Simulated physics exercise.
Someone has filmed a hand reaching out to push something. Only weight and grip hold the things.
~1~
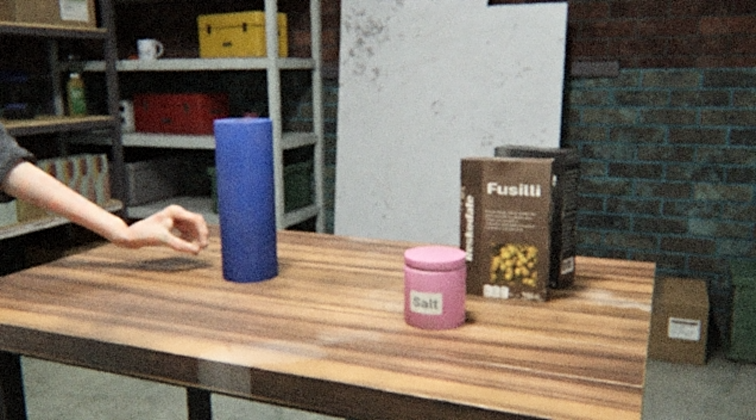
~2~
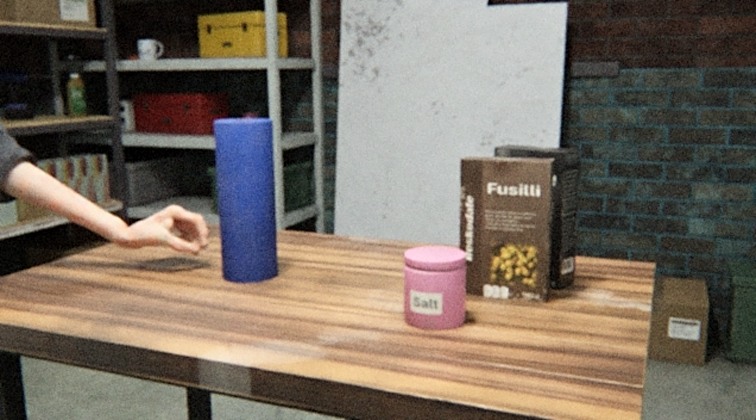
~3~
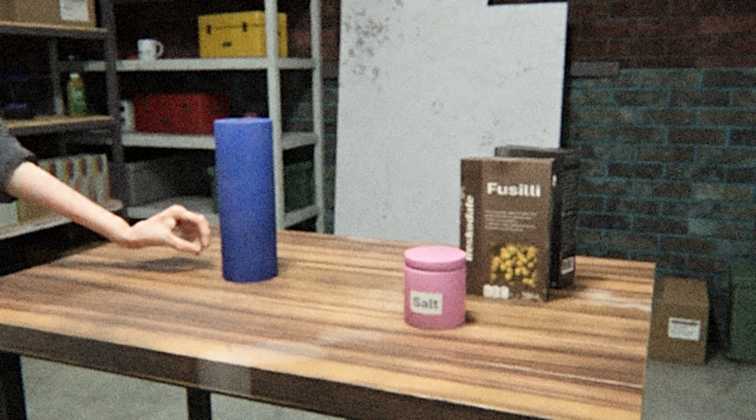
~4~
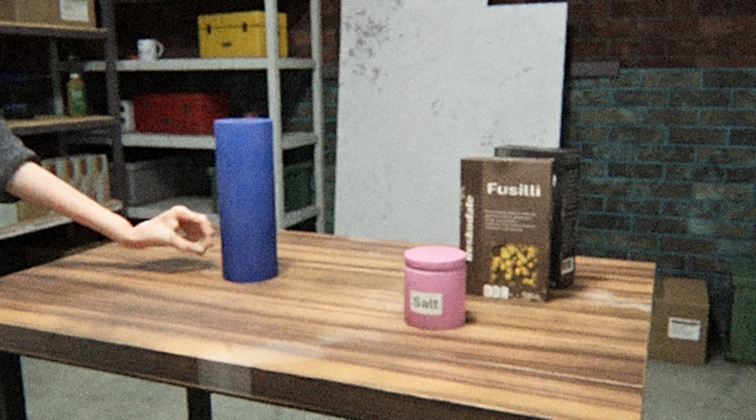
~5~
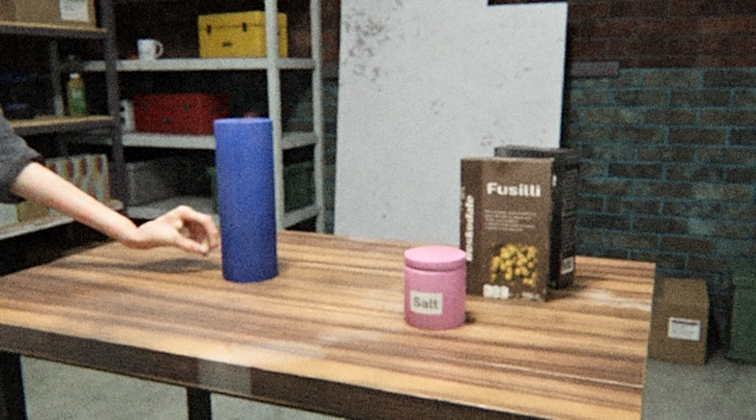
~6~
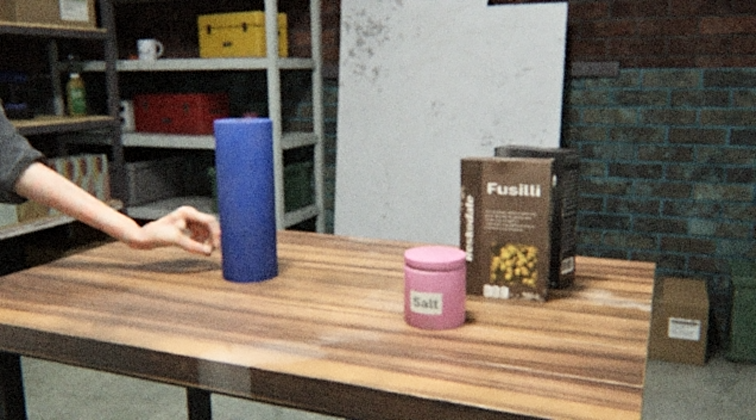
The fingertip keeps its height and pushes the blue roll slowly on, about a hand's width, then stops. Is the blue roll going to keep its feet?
The blue roll stays upright.
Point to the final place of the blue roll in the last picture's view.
Around (311, 204).
Then, 0.50 s past the last view, blue roll displaced a little near (265, 201).
Then, 1.00 s past the last view, blue roll displaced about its own width near (295, 203).
Then, 2.10 s past the last view, blue roll displaced about its own width near (310, 204).
Finally, moved from the start, blue roll. Final places as the last picture's camera would see them, blue roll near (310, 204).
